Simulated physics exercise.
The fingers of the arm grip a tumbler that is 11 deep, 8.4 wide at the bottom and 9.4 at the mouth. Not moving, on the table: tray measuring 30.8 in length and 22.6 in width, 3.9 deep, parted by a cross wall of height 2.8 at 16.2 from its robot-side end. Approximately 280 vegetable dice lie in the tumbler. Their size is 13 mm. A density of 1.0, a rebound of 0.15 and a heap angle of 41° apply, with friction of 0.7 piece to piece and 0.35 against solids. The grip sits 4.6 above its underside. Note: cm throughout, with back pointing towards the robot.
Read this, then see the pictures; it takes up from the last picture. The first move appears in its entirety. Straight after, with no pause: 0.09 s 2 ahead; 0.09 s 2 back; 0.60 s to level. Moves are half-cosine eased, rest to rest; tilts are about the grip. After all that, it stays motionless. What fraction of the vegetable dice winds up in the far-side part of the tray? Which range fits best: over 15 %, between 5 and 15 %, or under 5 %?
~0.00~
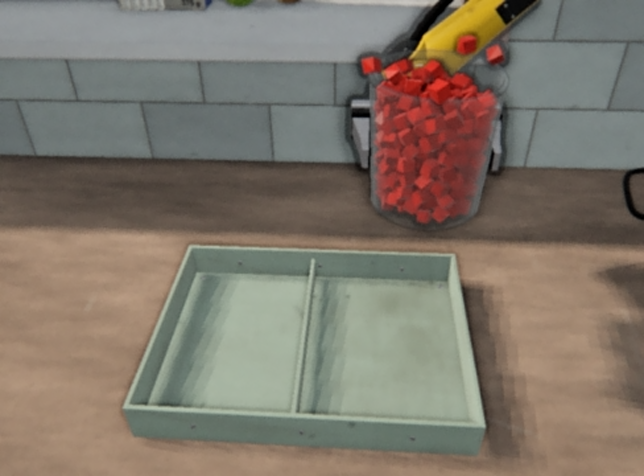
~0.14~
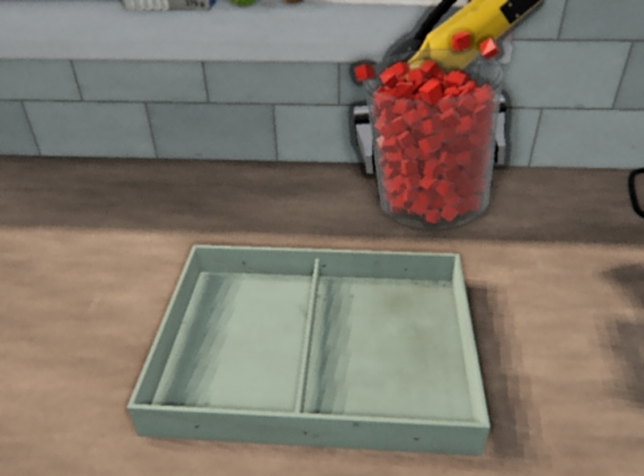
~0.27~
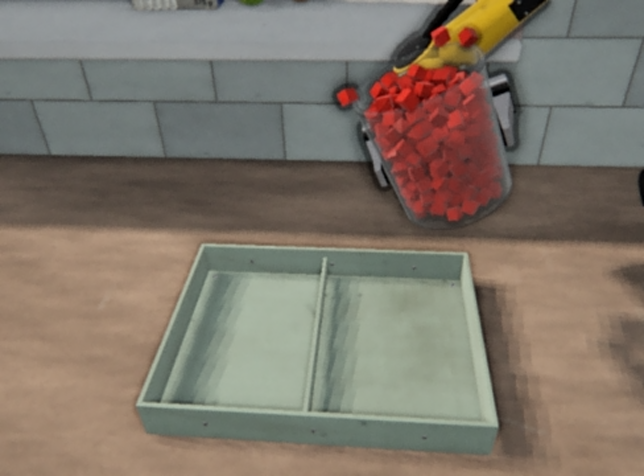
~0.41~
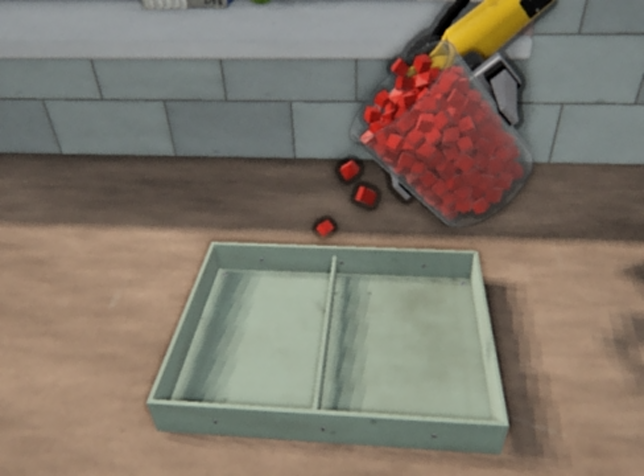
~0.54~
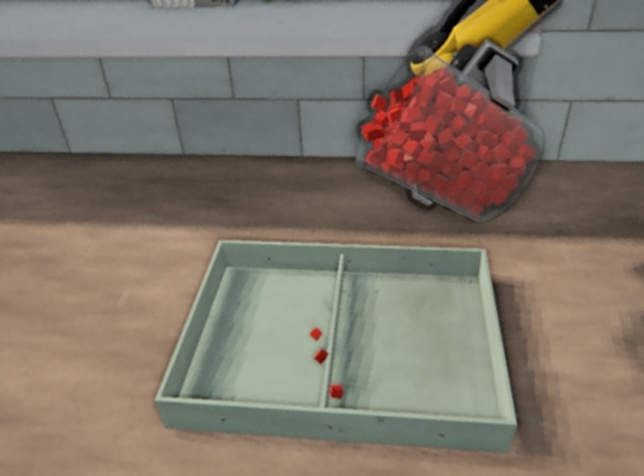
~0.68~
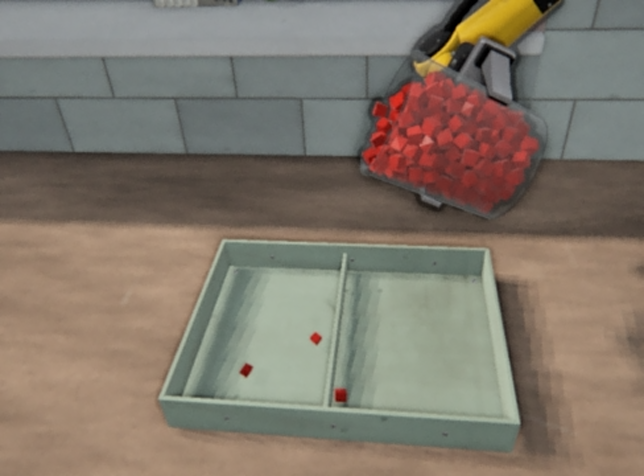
The range that fits is between 5 and 15 %.
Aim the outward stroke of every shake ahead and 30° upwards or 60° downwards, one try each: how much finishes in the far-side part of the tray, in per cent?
You'd get about 10 per cent with the first setting and about 0 per cent with the second.
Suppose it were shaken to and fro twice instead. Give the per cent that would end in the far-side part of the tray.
I'd expect something close to 15 per cent.
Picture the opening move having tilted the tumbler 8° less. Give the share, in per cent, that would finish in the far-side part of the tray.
It would come to roughly 5 per cent.
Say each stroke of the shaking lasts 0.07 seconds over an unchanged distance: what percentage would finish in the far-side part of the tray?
That would give around 15 per cent.
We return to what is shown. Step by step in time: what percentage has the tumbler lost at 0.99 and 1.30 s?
Taking the two times in order, I'd say 10 and then 10 per cent.
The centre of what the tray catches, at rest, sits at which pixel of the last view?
Around (287, 351).
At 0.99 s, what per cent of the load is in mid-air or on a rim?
Some 5 per cent.
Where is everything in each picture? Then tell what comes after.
In the first picture, tumbler middle at (430, 143), level; upper third of the load around (432, 104), from x 370 to 495, top at y 45; 281 in the tumbler.
In the second picture, tumbler middle at (433, 143), tilted 6° forward; upper third of the load around (431, 104), from x 365 to 490, top at y 40.
In the third picture, tumbler middle at (438, 142), tilted 22° forward; upper third of the load around (435, 105), from x 350 to 495, top at y 35; 279 in the tumbler, 2 in flight or on a rim.
In the fourth picture, tumbler middle at (445, 142), tilted 43° forward; upper third of the load around (438, 109), from x 325 to 515, top at y 65; 278 in the tumbler, 3 in flight or on a rim.
In the fifth picture, tumbler middle at (450, 142), tilted 59° forward; upper third of the load around (444, 113), from x 315 to 525, top at y 80; 278 in the tumbler, 2 in the far-side part, 1 in the robot-side part.
In the sixth picture, tumbler middle at (453, 142), tilted 65° forward; upper third of the load around (446, 114), from x 245 to 530, top at y 80; 278 in the tumbler, 2 in the far-side part, 1 in the robot-side part.
After 0.99 s, tilted 58° forward, highest piece 28 above the table; 256 in the tumbler, 9 in the far-side part, 2 in the robot-side part, 14 in flight or on a rim.
After 1.30 s, tilted 10° forward, highest piece 30 above the table; 251 in the tumbler, 27 in the far-side part, 3 in the robot-side part.
After 1.66 s, level, highest piece 31 above the table; 251 in the tumbler, 27 in the far-side part, 3 in the robot-side part.
After 2.71 s, level, highest piece 31 above the table; 251 in the tumbler, 27 in the far-side part, 3 in the robot-side part.
At rest, 251 in the tumbler, 27 in the far-side part, 3 in the robot-side part. That is 10 % in the far-side part of the tray.
